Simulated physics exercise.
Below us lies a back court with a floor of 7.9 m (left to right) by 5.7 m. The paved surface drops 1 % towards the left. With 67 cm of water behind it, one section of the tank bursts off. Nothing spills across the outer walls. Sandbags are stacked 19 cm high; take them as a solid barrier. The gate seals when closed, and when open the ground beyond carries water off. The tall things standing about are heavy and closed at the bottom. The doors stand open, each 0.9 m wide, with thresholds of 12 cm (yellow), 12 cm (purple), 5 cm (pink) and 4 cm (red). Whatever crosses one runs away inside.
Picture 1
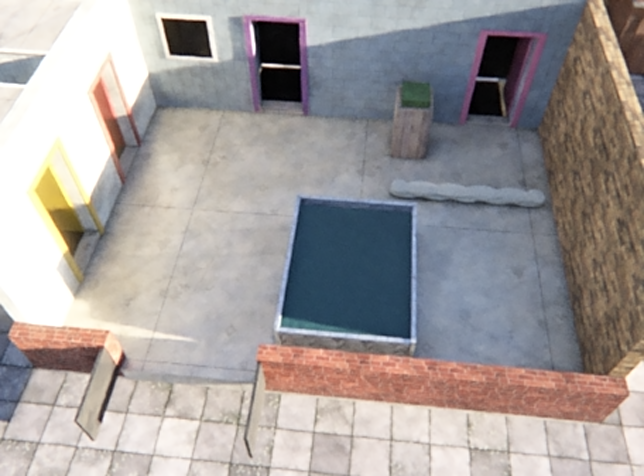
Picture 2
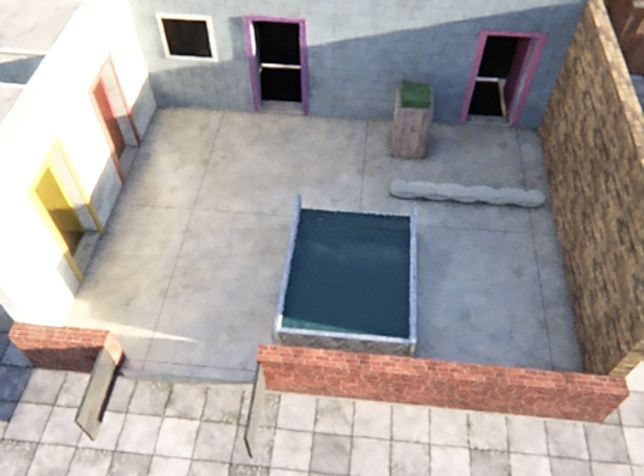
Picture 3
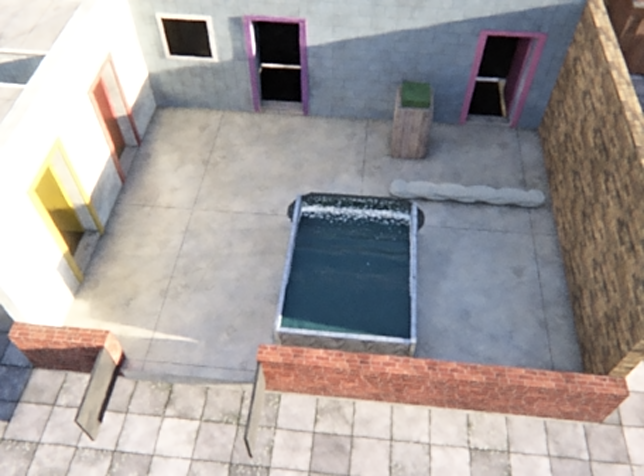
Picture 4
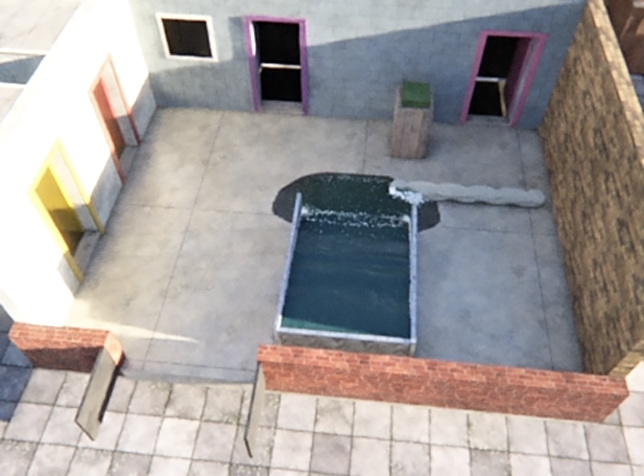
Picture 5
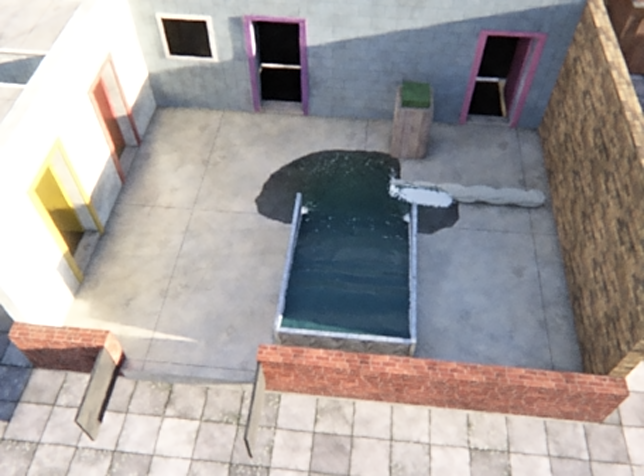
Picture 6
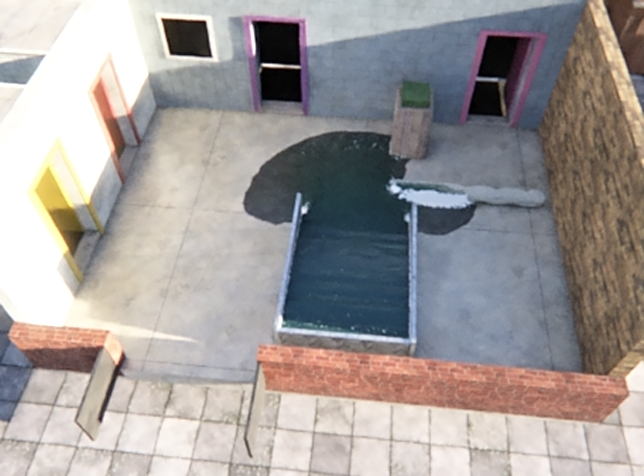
A paved back court is seen from high above, with a camera that stays still. A dark, pale-rimmed tank of water stands near the centre behind a low red brick wall, with yellow and red doorways left, two purple-framed ones behind, and grey sandbags to the right. The tank's far side opens and water pours out, spreading in a dark, widening pool, foaming along the sandbags.
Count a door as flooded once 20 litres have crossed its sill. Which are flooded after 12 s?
The water let in: At the yellow door it stays under the limit; at the purple door it passes the limit; at the pink door it goes over the limit; at the red door it exceeds the limit.
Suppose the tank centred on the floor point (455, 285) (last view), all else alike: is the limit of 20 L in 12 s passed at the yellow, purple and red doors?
Against that limit: Yellow not over, purple below, red over.
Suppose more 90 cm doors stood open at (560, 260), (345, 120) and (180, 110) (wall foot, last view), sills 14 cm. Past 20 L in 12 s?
In that order: Below, over, past it.
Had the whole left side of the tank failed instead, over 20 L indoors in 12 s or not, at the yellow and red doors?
Then: Yellow over, red over.
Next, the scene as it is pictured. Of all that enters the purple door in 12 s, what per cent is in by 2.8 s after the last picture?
Some 85 per cent by then.
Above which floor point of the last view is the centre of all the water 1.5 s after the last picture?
Around (352, 205).
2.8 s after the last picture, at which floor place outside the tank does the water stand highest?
Near (156, 109).
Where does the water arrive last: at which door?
Last comes the yellow one.
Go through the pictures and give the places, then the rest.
The first frame shows still water, 67 cm deep, in the tank at (351, 265).
In the second frame, water pours out on the tank's far side and has run 1.0 m, to a hidden place; typically 9 cm deep outside, 67 cm at the tank's back.
In the third frame, water pours out on the tank's far side and has run 1.2 m, to (293, 208); typically 12 cm deep outside, 67 cm at the tank's back.
In the fourth frame, water pours out on the tank's far side and has run 1.5 m, to (286, 192); typically 11 cm deep outside, 67 cm at the tank's back.
In the fifth frame, the front is at (324, 154), 2.0 m from the gap on the tank's far side; 4.4 m2 of floor is under water; 67 cm left at the back of the tank.
In the sixth frame, water pours out on the tank's far side and has run 2.5 m, to (345, 134); typically 8 cm deep outside, 63 cm at the tank's back.
Then, 0.7 s after the last picture water covers 30 % of the floor and is deepest (42 cm) near (352, 121); yellow door not reached, purple door 19 cm at the sill, 0 L in, pink door not reached, red door not reached.
Then, 1.5 s after the last picture water covers 40 % of the floor and is deepest (40 cm) near (361, 121); yellow door not reached, purple door 24 cm at the sill, 25 L in, pink door 5 cm at the sill, 0 L in, red door not reached.
Then, 2.8 s after the last picture water covers 55 % of the floor and is deepest (36 cm) near (156, 109); yellow door not reached, purple door 19 cm at the sill, 77 L in, pink door 5 cm at the sill, 0 L in, red door 13 cm at the sill, 5 L in.
Then, 6.3 s after the last picture water covers 85 % of the floor and is deepest (19 cm) near (62, 327); yellow door 7 cm at the sill, 0 L in, purple door 8 cm at the sill, 93 L in, pink door 8 cm at the sill, 46 L in, red door 12 cm at the sill, 156 L in.
Then, 11.3 s after the last picture water covers 95 % of the floor and is deepest (12 cm) near (58, 337); yellow door 8 cm at the sill, 0 L in, purple door 5 cm at the sill, 93 L in, pink door 4 cm at the sill, 53 L in, red door 10 cm at the sill, 278 L in.
